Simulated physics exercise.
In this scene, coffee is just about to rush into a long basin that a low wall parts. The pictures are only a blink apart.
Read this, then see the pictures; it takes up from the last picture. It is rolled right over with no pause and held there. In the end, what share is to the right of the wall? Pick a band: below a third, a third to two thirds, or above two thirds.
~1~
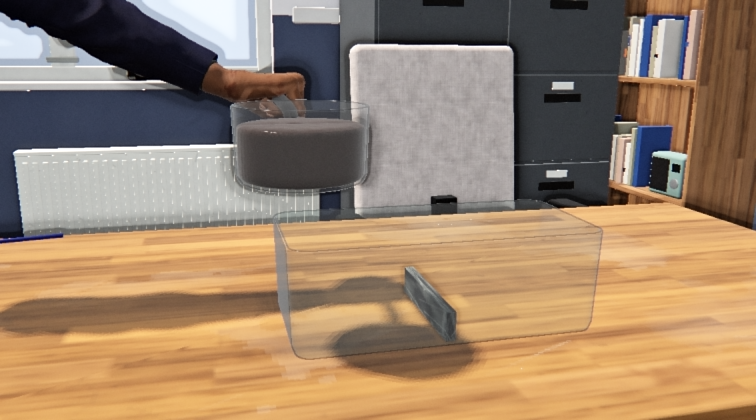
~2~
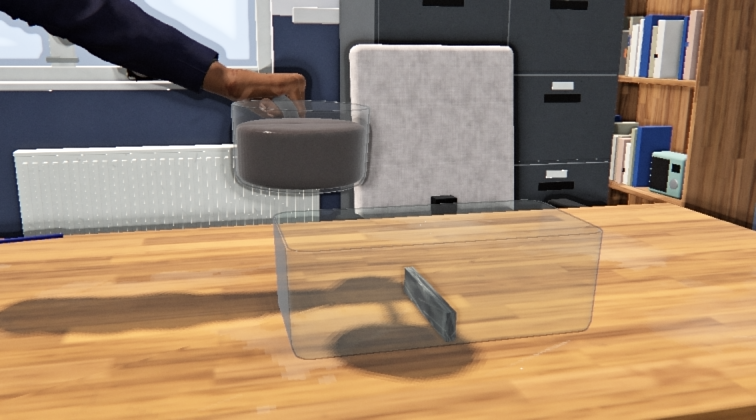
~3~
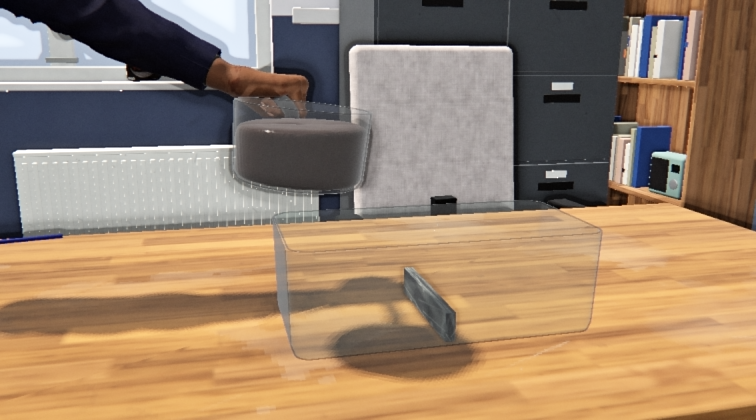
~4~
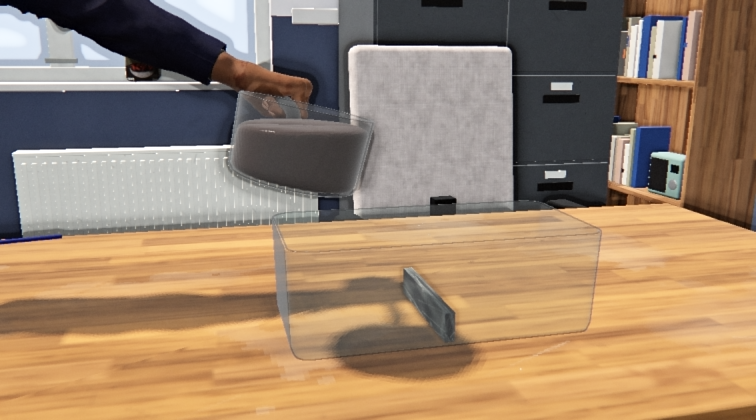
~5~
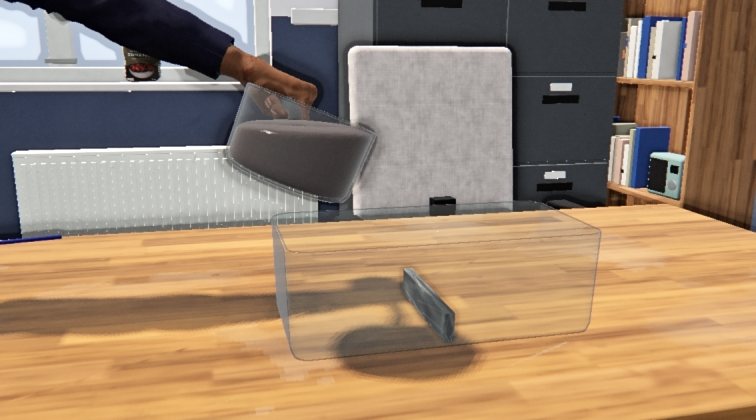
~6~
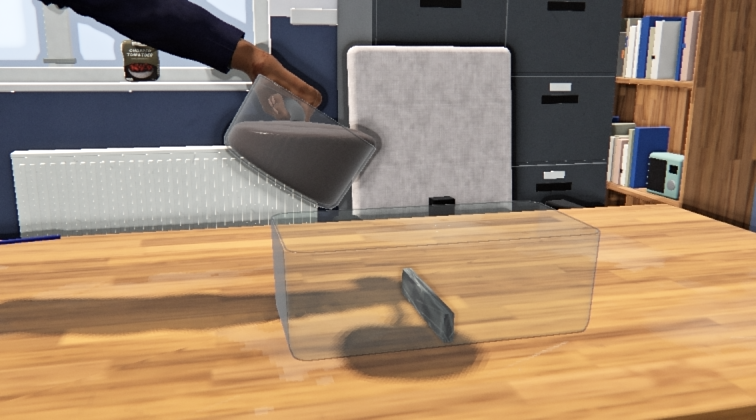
Below a third.
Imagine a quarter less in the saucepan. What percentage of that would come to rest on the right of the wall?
Some 10 parts in a hundred, give or take.
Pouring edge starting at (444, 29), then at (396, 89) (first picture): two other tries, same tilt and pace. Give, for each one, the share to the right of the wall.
Near 80 in a hundred first, near 55 in a hundred second.
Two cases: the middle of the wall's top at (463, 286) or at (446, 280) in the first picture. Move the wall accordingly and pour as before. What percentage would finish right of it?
Result: 20 % first, 10 % second.
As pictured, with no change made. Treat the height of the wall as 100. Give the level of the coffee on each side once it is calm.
Roughly 70 percent left, 20 percent right.
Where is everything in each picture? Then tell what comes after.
In the first frame, tilt 0°; pouring edge (366, 107); surface from (235, 126) to (362, 124); the long basin's rim runs from (280, 232) to (569, 216); the wall's top is at (428, 289).
In the second frame, tilt 2°; pouring edge (367, 108); surface from (235, 126) to (363, 125).
In the third frame, tilt 6°; pouring edge (369, 114); surface from (236, 126) to (364, 127).
In the fourth frame, tilt 13°; pouring edge (371, 123); surface from (238, 126) to (366, 128).
In the fifth frame, tilt 22°; pouring edge (372, 135); surface from (234, 127) to (369, 130).
In the sixth frame, tilt 33°; pouring edge (371, 149); surface from (230, 126) to (365, 139); 2 per cent is over the edge.
A moment on, the saucepan is tipped on its side and 33 per cent is still to pour, 34 is left of the wall and 4 right of it.
Next, the saucepan is tipped right over and 8 per cent is still to pour, 75 is left of the wall and 12 right of it.
Then the saucepan is tipped right over and 1 per cent is still to pour, 78 is left of the wall and 17 right of it.
Later the saucepan is tipped right over and 0 per cent is still to pour, 77 is left of the wall and 21 right of it.
Finally, 76 per cent lies left of the wall, 22 right of it and 2 outside.
